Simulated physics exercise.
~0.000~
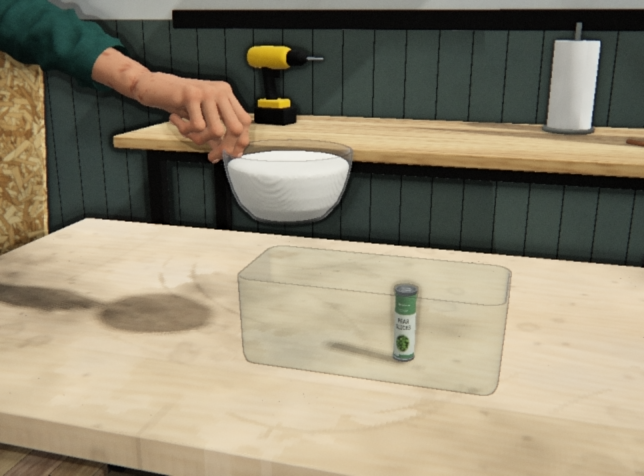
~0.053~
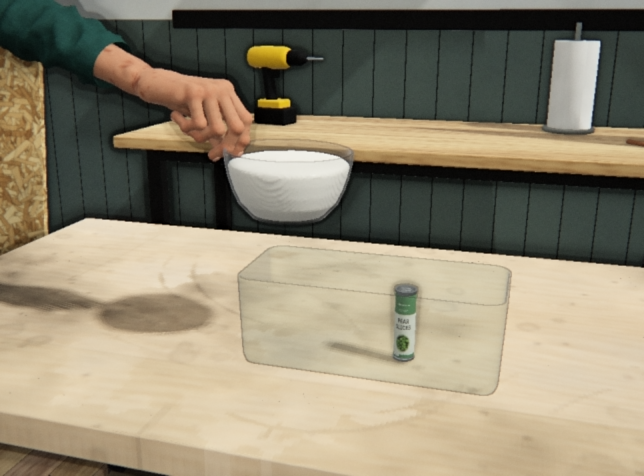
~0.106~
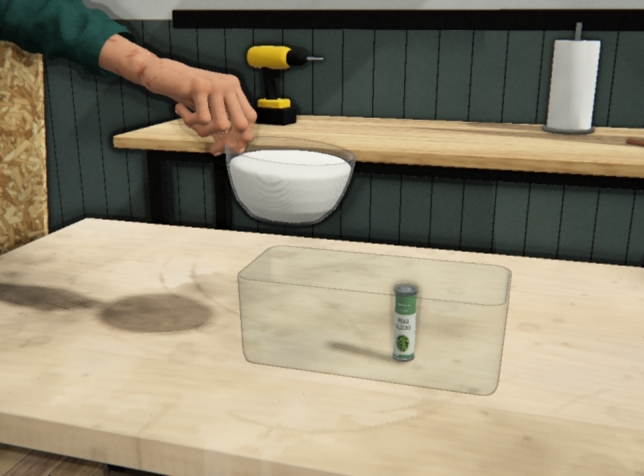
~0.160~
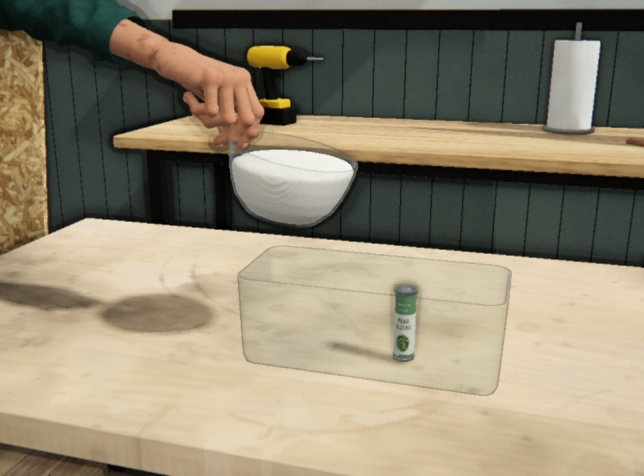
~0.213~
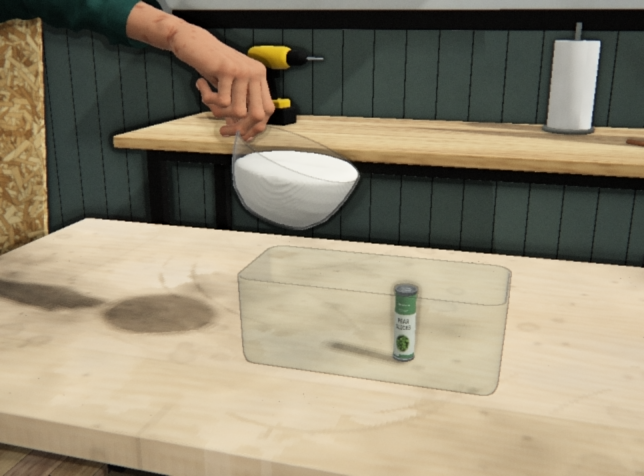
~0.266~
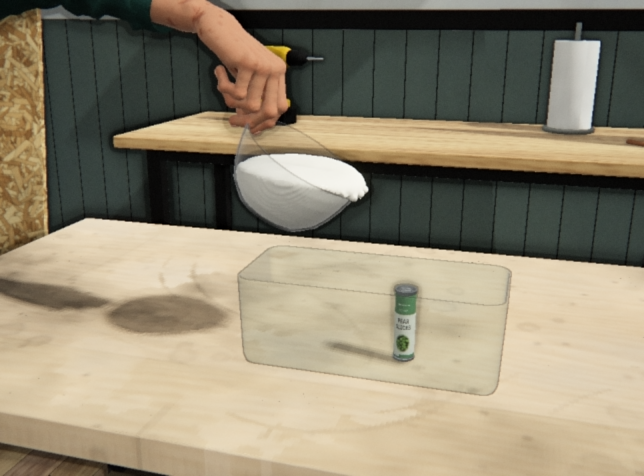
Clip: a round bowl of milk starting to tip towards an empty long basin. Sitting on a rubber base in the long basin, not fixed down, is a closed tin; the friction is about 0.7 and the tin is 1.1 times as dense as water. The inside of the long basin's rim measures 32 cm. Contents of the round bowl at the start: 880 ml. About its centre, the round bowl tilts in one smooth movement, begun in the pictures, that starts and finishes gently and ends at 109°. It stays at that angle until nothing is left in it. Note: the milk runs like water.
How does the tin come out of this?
Here's my call: It tips.
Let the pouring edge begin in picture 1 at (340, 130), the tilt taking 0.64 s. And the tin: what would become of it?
It tumbles.
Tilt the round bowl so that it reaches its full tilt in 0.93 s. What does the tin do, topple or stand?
Outcome - the tin ends up overturned.
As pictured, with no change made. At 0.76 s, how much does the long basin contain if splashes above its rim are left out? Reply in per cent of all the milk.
Around 98 in a hundred.
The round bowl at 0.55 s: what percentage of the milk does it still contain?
I'd estimate some 20 % remains.
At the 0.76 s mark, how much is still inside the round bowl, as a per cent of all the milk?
About 0 percent.
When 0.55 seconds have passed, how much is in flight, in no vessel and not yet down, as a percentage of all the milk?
26 %.
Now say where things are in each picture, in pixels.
The first frame shows tilt 0°; pouring edge (350, 155); surface from (234, 158) to (348, 165); the long basin's rim runs from (254, 262) to (509, 287); the tin's top is at (406, 292).
The second frame shows tilt 1°; pouring edge (351, 157); surface from (235, 158) to (348, 166).
The third frame shows tilt 6°; pouring edge (353, 162); surface from (237, 156) to (350, 168).
The fourth frame shows tilt 13°; pouring edge (355, 170); surface from (238, 156) to (353, 170).
The fifth frame shows tilt 22°; pouring edge (356, 181); surface from (242, 157) to (358, 174); 1 per cent is over the edge.
The sixth frame shows tilt 33°; pouring edge (355, 194); surface from (244, 161) to (357, 187); 6 per cent is over the edge.
After 0.55 s the tilt is 95° and 19 per cent is still to pour; the tin stands where it began.
After 0.76 s the tilt is 109° and 0 per cent is still to pour; the tin leans 21°.
After 0.98 s the tilt is 109° and 0 per cent is still to pour; the tin lies on its side.
After 1.22 s the tilt is 109° and 0 per cent is still to pour; the tin lies on its side.
In the end the tin lies on its side.
